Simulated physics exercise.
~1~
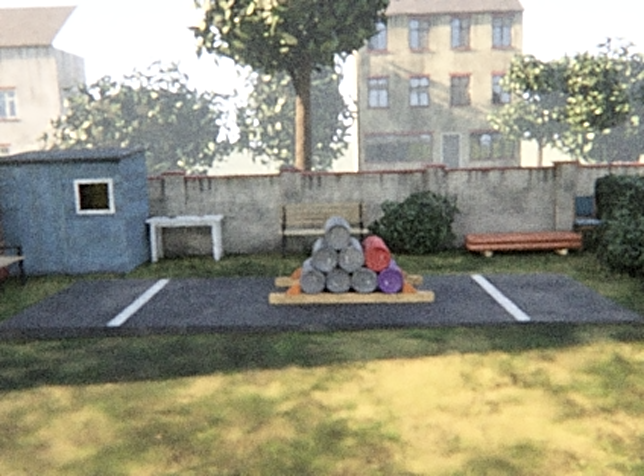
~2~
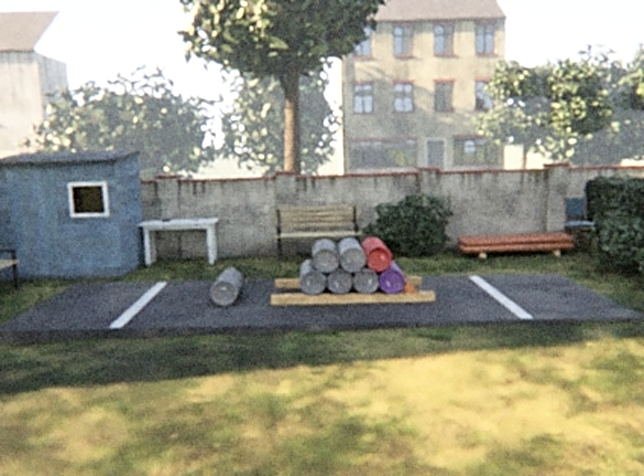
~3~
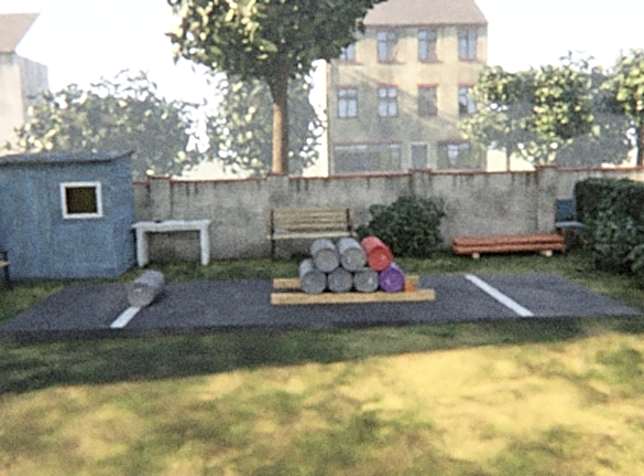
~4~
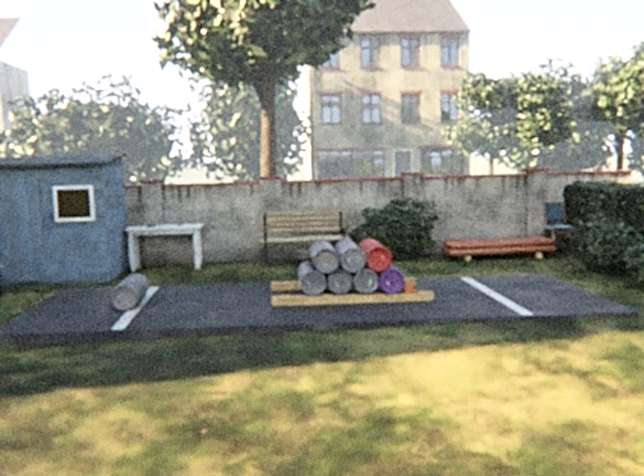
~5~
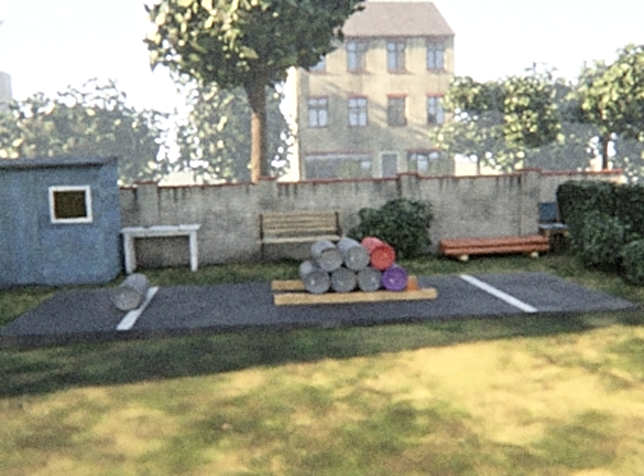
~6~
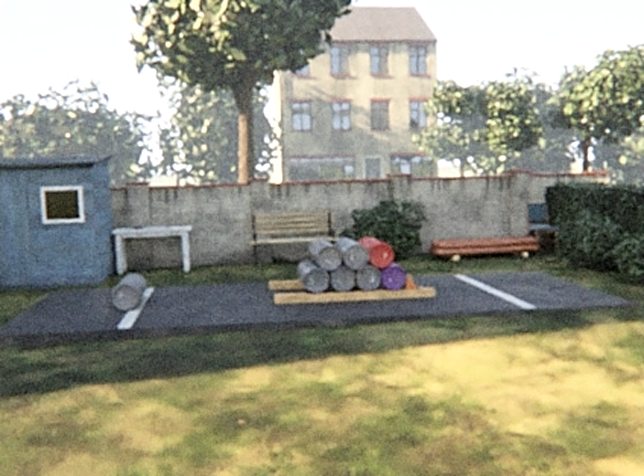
To begin with, a pyramid of rounded canisters, mostly grey with one red and one purple, sits end-on on wooden bearers on a paved pad, between two white lines. Then the orange wedge at the left is gone and the single grey canister from the top is down on the pad, rolling left. The rest of the stack holds its shape. The loose canister reaches the left white line, rolls over it and stops just beyond, while the view drifts slightly sideways. At the end it lies still there, with red still resting on others and purple on the bearers at the right.
